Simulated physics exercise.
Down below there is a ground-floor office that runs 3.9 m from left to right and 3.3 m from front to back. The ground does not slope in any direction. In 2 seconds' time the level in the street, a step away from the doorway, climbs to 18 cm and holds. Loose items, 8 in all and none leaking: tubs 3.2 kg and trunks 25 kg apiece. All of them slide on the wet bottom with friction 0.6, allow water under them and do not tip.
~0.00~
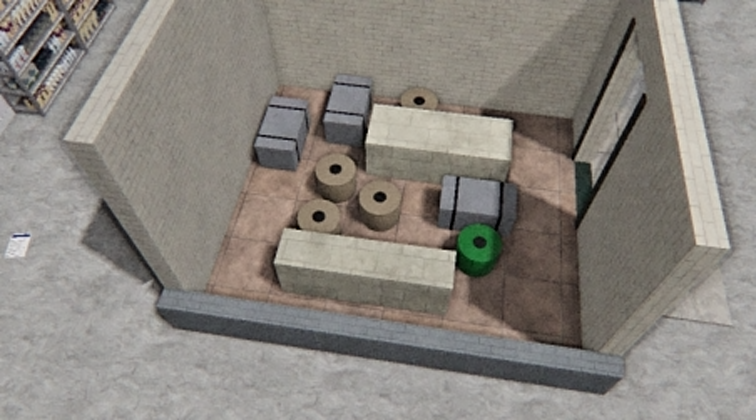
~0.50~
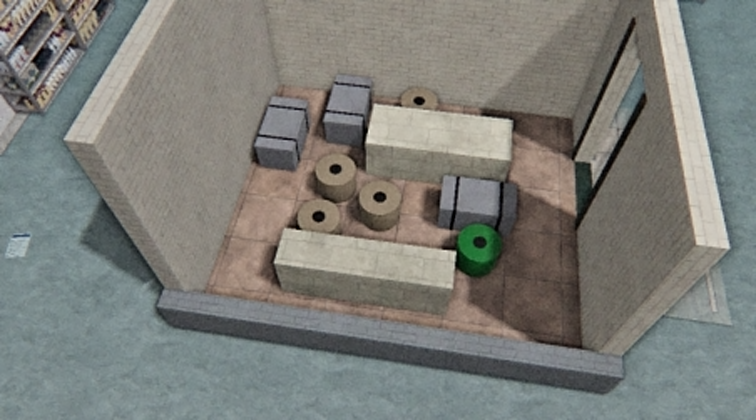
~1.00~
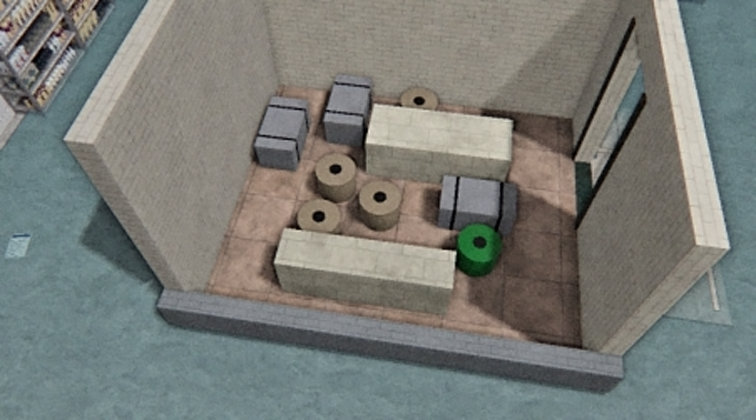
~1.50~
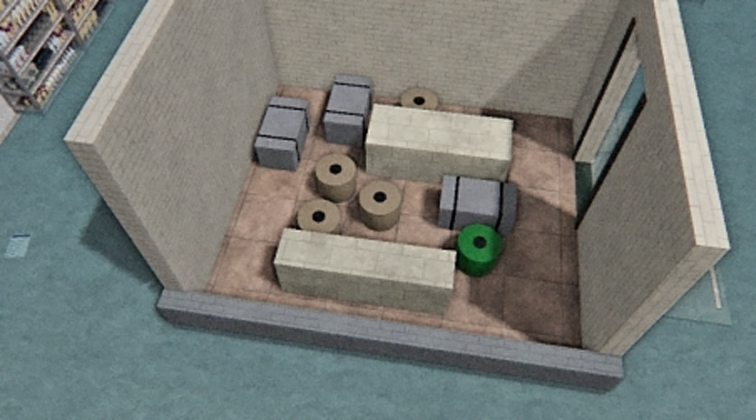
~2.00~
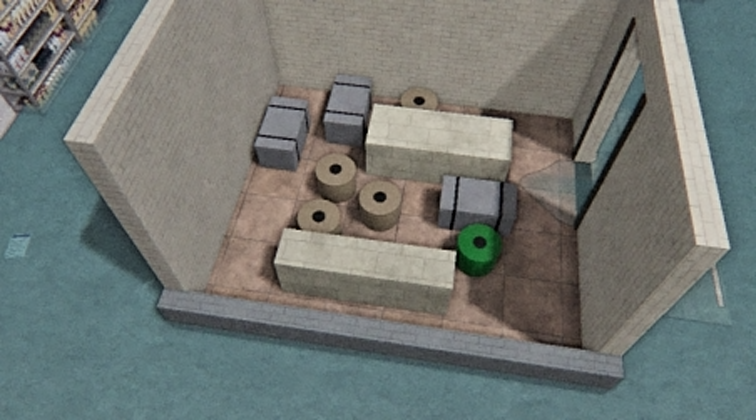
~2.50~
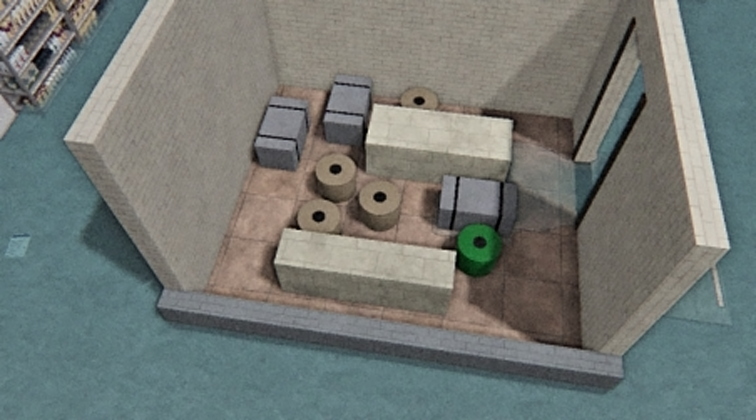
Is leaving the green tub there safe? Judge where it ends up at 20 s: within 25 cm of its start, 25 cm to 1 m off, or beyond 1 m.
It winds up a bit off.
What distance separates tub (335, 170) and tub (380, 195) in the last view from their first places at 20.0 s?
Shifts: 80 cm / 150 cm.
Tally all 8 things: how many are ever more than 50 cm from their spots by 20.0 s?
The count comes to 7.
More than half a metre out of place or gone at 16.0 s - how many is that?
I count 3 of them.
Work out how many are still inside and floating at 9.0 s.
The number is 5.
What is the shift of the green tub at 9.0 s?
I'd guess some 50 cm by then.
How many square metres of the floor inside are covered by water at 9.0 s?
About 10.0 m2.
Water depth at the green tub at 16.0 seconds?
Roughly 11 cm at that moment.
After 4.0 s the green tub is near (471, 255), 0.2 m from its start, aground; 0 afloat.
After 9.0 s the green tub is near (475, 287), 0.5 m from its start, afloat; 5 afloat.
After 16.0 s the green tub is near (544, 246), 0.6 m from its start, afloat; 8 afloat.
After 20.0 s the green tub is near (553, 229), 0.8 m from its start, afloat; 8 afloat.
